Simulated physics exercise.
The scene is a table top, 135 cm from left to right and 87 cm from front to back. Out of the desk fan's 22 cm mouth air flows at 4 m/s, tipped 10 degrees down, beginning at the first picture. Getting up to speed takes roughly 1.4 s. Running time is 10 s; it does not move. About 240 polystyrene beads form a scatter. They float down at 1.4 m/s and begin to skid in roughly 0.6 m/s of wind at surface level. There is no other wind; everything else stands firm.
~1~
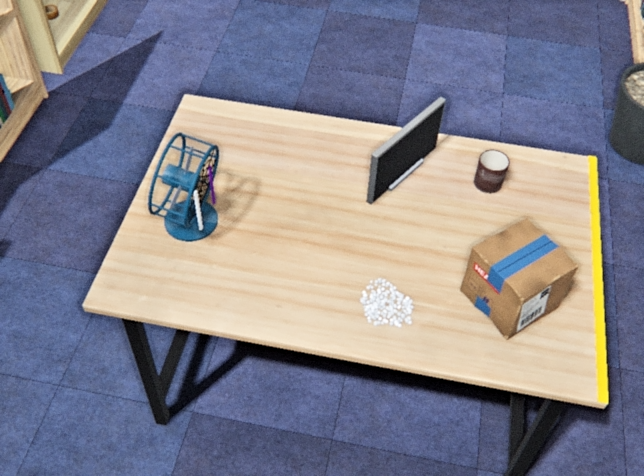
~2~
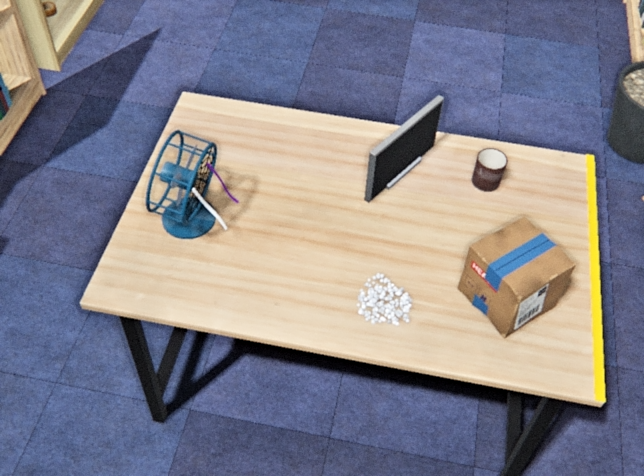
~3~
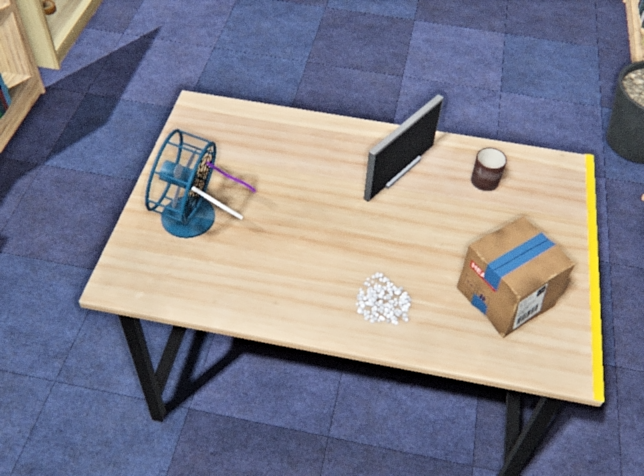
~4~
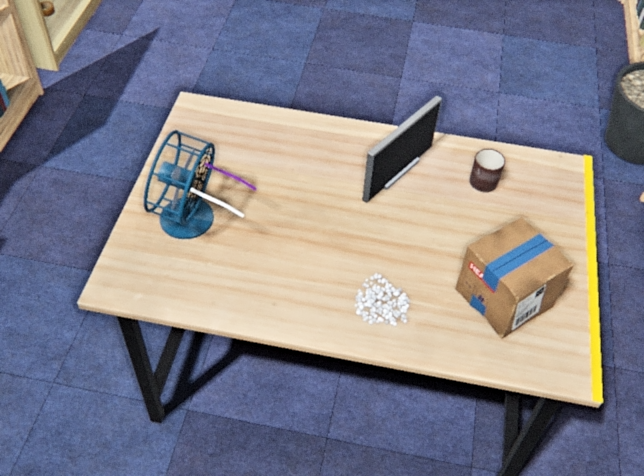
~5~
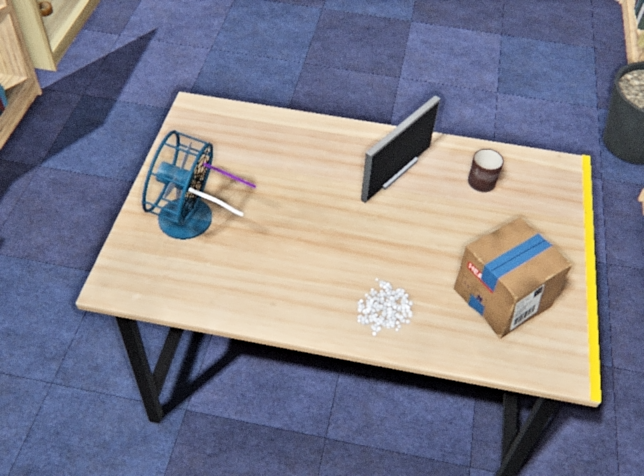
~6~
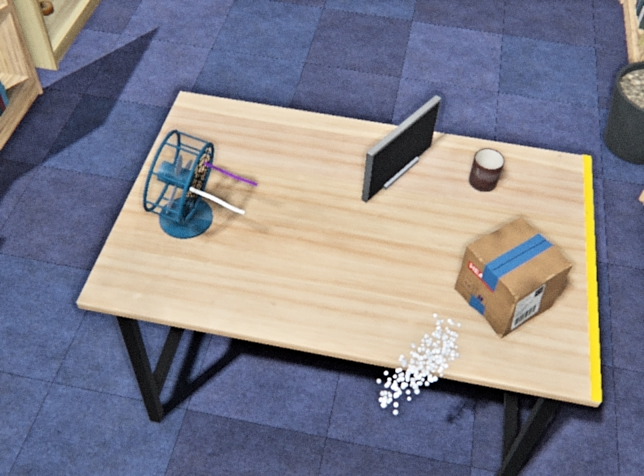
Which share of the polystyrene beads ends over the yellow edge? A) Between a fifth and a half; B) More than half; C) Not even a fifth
C, not even a fifth.
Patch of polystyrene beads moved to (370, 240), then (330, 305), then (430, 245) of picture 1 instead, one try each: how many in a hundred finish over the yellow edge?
It goes 50 %, then 0 %, then 60 %.
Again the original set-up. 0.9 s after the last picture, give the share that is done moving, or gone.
Estimate: Close to 100 %.
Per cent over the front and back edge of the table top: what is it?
About 100 % front, about 0 % back.
Then, 0.9 s after the last picture the count stands so, 0 % are over the yellow edge.
Then, 2.1 s after the last picture the count stands so, 0 % are over the yellow edge.
Then, 4.4 s after the last picture the count stands so, 0 % are over the yellow edge.
Then, 8.9 s after the last picture, at the end, 0 % are over the yellow edge.
